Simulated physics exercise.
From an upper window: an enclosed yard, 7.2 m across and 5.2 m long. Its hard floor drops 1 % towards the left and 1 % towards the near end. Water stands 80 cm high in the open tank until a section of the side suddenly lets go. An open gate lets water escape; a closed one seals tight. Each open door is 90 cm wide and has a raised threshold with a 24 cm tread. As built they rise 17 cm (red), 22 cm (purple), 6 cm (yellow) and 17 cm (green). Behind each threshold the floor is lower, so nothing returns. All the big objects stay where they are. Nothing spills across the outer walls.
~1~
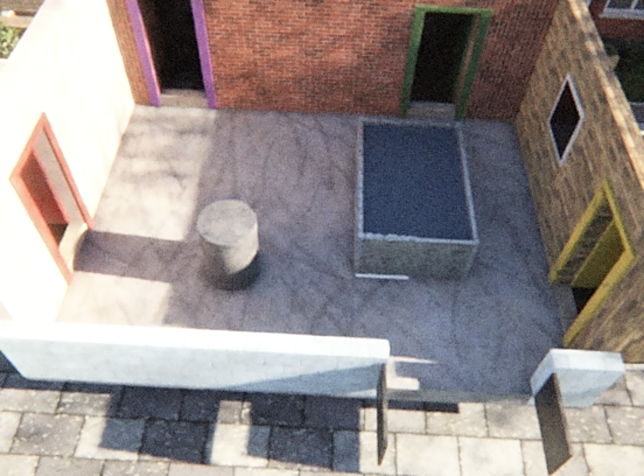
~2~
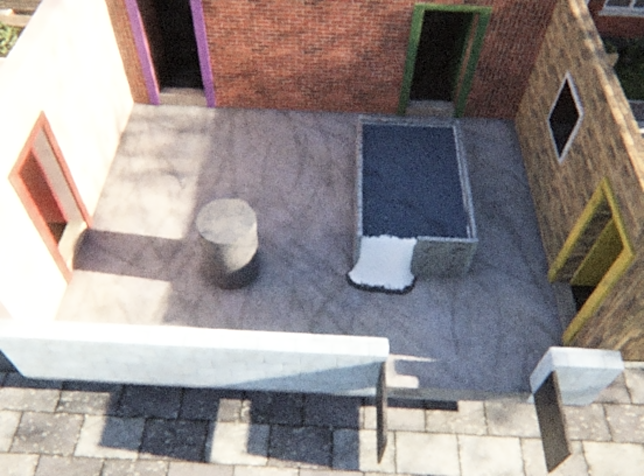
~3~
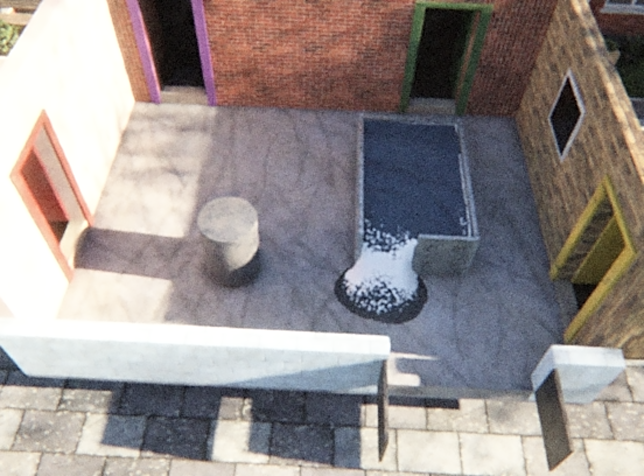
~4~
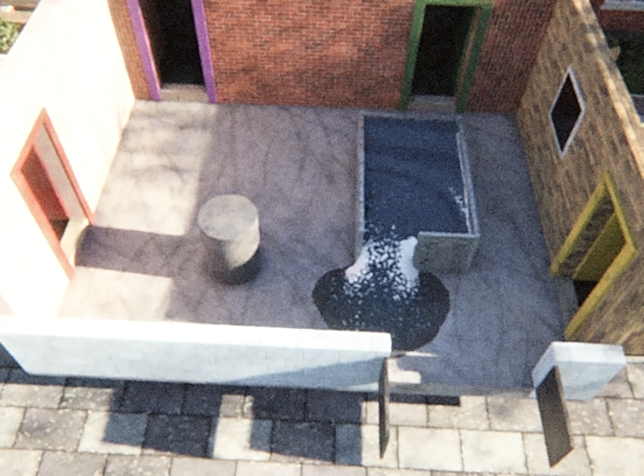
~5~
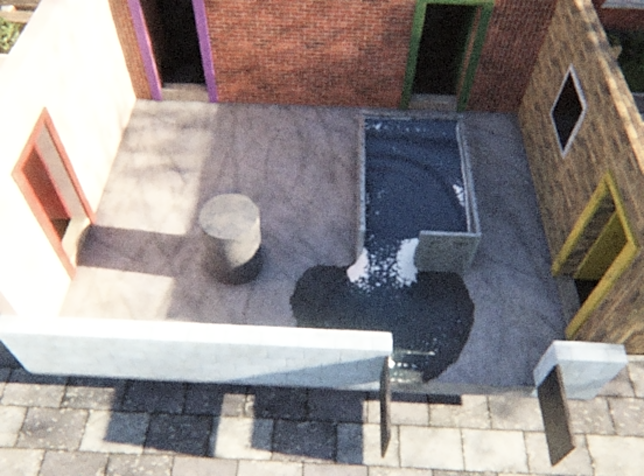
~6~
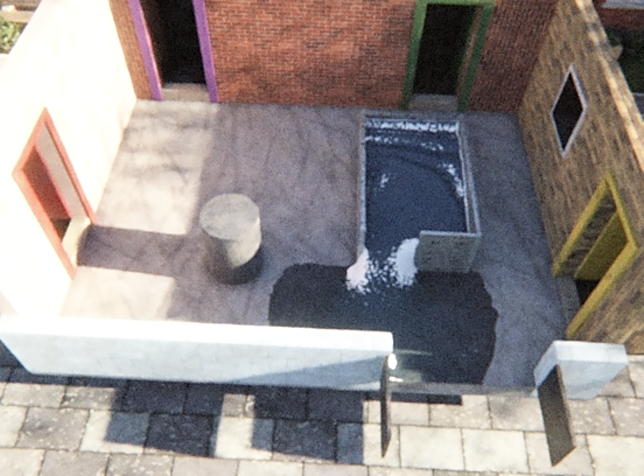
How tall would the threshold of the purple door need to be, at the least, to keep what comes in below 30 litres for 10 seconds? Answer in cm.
It would have to be roughly 7.5 cm high.
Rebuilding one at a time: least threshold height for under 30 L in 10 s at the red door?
Roughly 12.5 cm at red.
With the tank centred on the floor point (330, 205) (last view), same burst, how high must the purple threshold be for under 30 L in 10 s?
About 11.0 cm.
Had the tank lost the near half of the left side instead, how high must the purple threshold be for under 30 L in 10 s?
Some 16 cm.
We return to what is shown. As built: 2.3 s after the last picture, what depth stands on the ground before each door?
Depths in cm: Red 19, purple 0, yellow 1, green 0.
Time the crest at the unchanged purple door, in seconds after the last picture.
At about 4.5 s.
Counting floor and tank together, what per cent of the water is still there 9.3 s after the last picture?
Roughly 60 in a hundred.
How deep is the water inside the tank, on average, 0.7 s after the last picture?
Roughly 57 cm on average.
Then, 0.7 s after the last picture water covers 15 % of the floor, deepest (46 cm) near (365, 362); it has not reached the purple door.
Then, 2.3 s after the last picture water covers 30 % of the floor, deepest (30 cm) near (48, 348); it has not reached the purple door.
Then, 9.3 s after the last picture water covers 80 % of the floor, deepest (12 cm) near (48, 348); 7 cm at the purple door, 0 litres in over its 22 cm threshold.
At the purple door as built, the water peaked near 12 cm, 4.5 s after the last picture.
With a threshold of 6.5 cm, 47 litres would have come in within the 10 s; with 8.5 cm, 18 litres. So under 30 litres takes about 7.5 cm.
